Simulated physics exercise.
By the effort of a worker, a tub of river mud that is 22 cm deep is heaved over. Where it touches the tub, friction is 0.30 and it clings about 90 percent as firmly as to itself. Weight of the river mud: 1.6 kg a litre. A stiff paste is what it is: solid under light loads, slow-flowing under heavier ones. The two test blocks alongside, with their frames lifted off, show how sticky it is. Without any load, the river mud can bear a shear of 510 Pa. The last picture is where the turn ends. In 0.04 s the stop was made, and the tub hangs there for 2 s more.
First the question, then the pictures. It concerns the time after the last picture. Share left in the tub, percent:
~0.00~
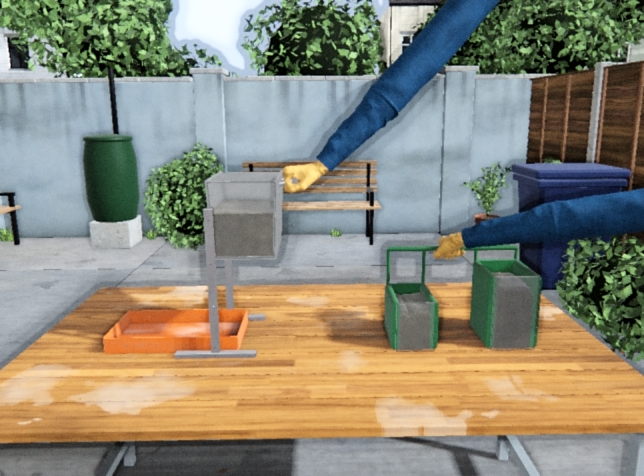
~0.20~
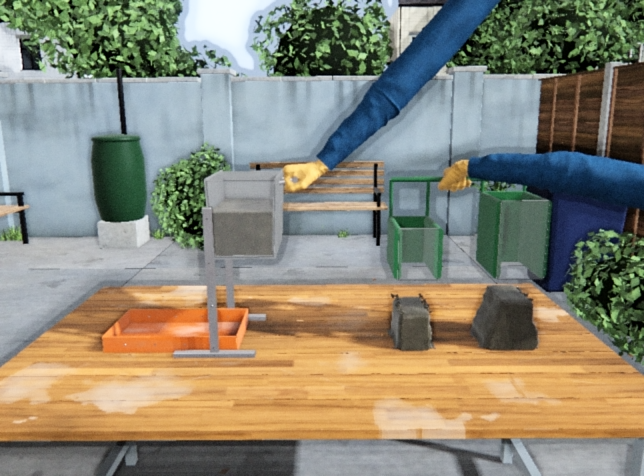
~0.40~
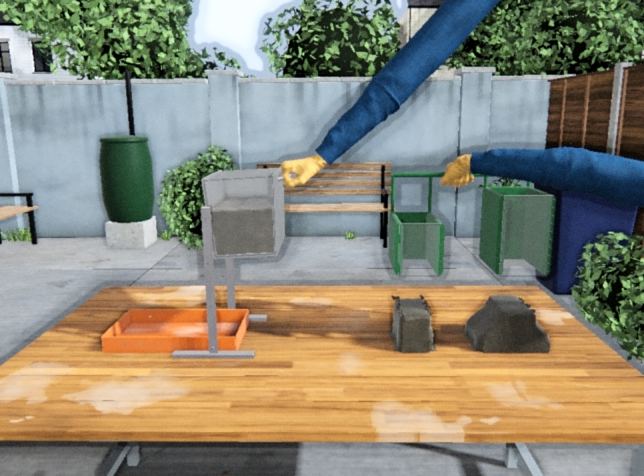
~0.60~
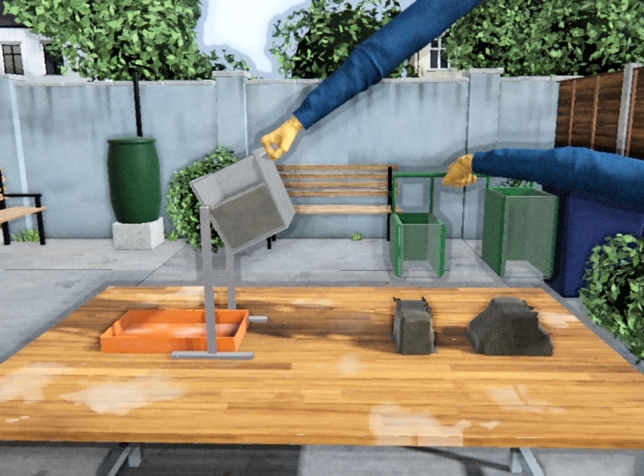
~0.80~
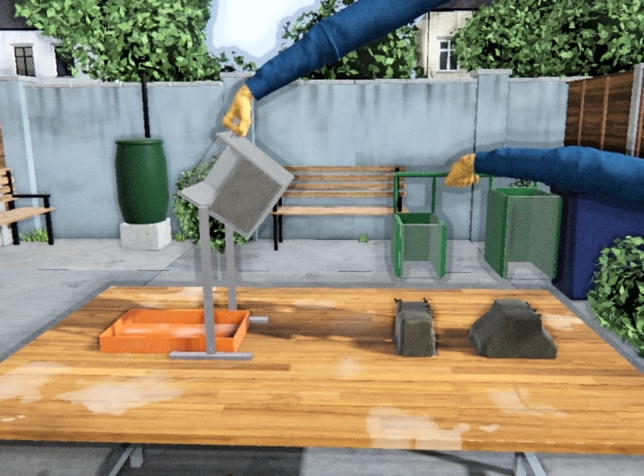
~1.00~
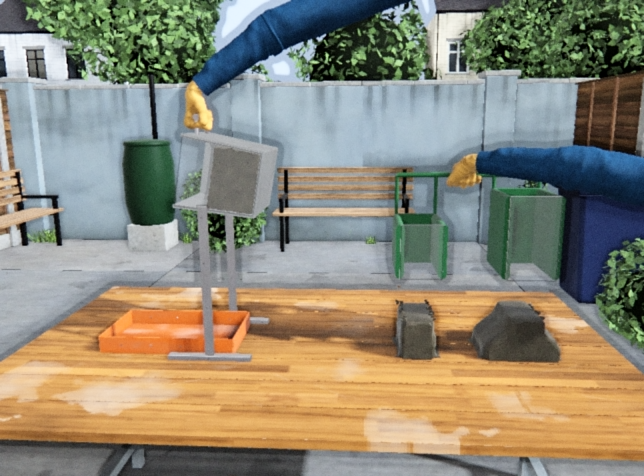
100 %.
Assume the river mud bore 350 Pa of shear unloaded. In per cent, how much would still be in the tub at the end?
It would be close to 100 percent.
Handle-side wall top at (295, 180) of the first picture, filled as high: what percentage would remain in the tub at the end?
That would leave about 90 % in the tub.
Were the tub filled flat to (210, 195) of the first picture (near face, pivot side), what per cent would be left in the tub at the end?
It would be close to 100 percent.
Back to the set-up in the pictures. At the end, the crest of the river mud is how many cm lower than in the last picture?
The top ends up some 3 cm below its level in the last picture.
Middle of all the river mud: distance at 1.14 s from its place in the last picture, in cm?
1 cm.
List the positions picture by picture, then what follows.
Handle-side rim at (275, 181), tilt 0 degrees; highest point of the river mud at (271, 212); test blocks 12 cm, 19 cm high (left to right), in the first frame.
Handle-side rim at (274, 180), tilt 0 degrees; highest point of the river mud at (271, 211); test blocks 12 cm, 16 cm high (left to right), in the second frame.
Handle-side rim at (272, 176), tilt 3 degrees; highest point of the river mud at (268, 209); test blocks 12 cm, 13 cm high (left to right), in the third frame.
Handle-side rim at (252, 153), tilt 25 degrees; highest point of the river mud at (265, 186); test blocks 12 cm, 13 cm high (left to right), in the fourth frame.
Handle-side rim at (216, 136), tilt 54 degrees; highest point of the river mud at (245, 160); test blocks 12 cm, 13 cm high (left to right), in the fifth frame.
Handle-side rim at (182, 137), tilt 80 degrees; highest point of the river mud at (217, 147); test blocks 12 cm, 13 cm high (left to right), in the sixth frame.
By 1.14 s, the tub is at 80 degrees and holds 100 %.
By 1.31 s, the tub is at 80 degrees and holds 100 %.
By 1.48 s, the tub is at 80 degrees and holds 100 %.
By 1.65 s, the tub is at 80 degrees and holds 100 %.
By 3.00 s, at the end, the tub is at 80 degrees and holds 100 %.
